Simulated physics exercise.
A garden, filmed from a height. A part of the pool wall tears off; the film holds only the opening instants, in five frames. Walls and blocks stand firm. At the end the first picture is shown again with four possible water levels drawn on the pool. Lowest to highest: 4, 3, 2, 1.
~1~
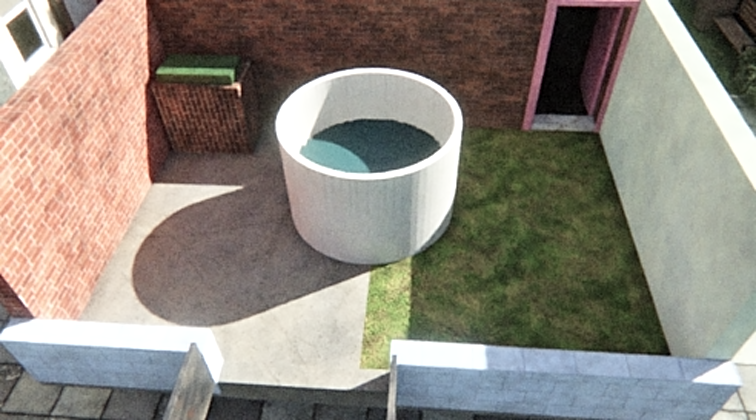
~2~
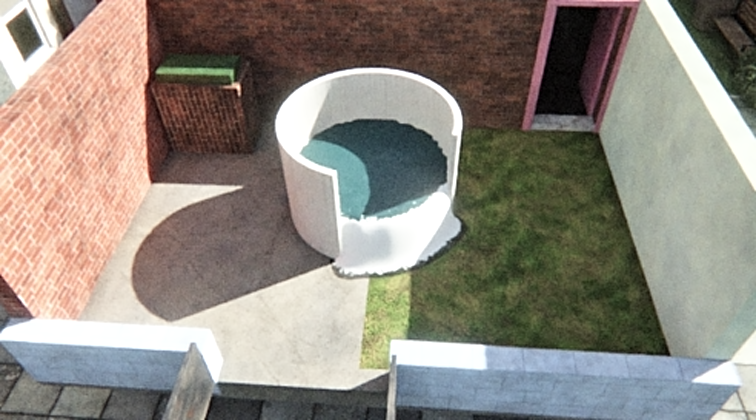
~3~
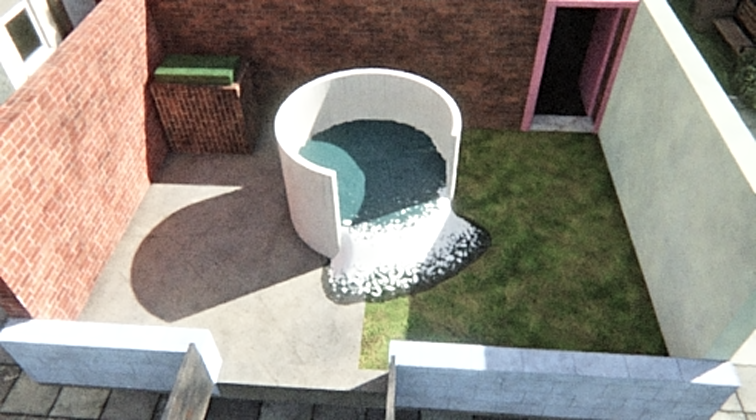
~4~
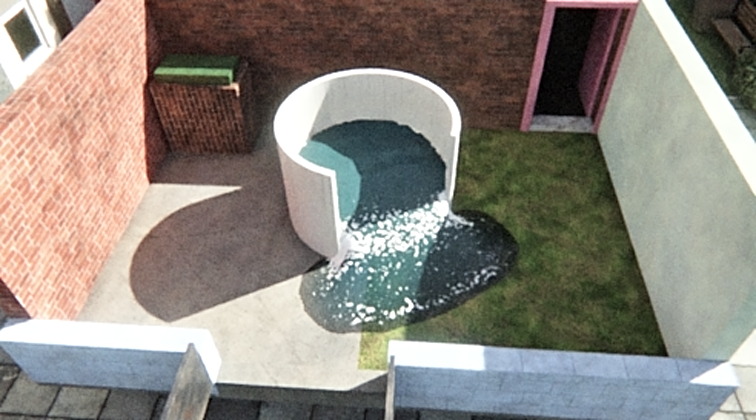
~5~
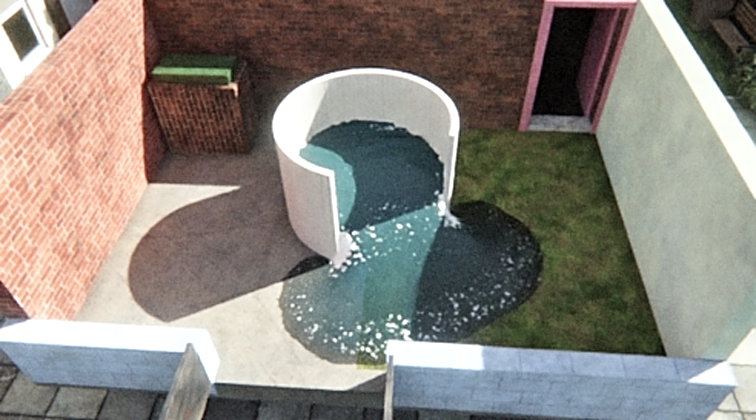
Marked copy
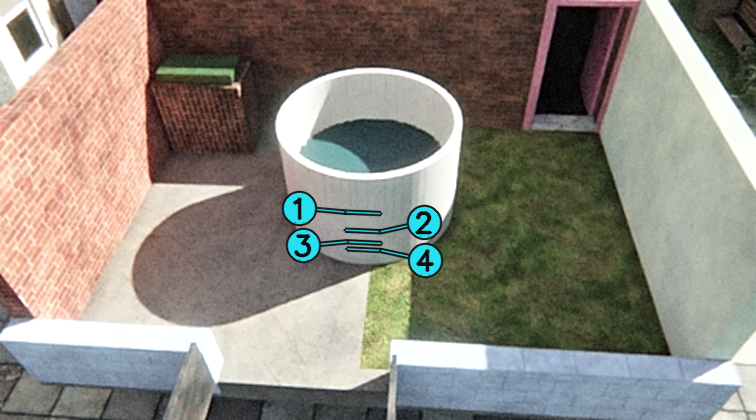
Water pours out through a gap in the round white pool and spreads across the yard.
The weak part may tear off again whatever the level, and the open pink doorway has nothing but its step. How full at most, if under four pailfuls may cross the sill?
Go for 2.
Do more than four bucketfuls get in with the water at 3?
No, not at all.
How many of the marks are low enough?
Three of the four.
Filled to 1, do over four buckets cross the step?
Yes, it does.
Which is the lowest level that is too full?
Here it is level 1.
On the marked copy, 1 at (362, 212); 2 at (363, 230); 3 at (363, 242); 4 at (364, 249); from the bottom up 4, 3, 2, 1.
Choosing 1, about 11 bucketfuls get in.
Choosing 2, a bucket or two gets in.
Choosing 3, nothing gets over.
Choosing 4, nothing gets over.
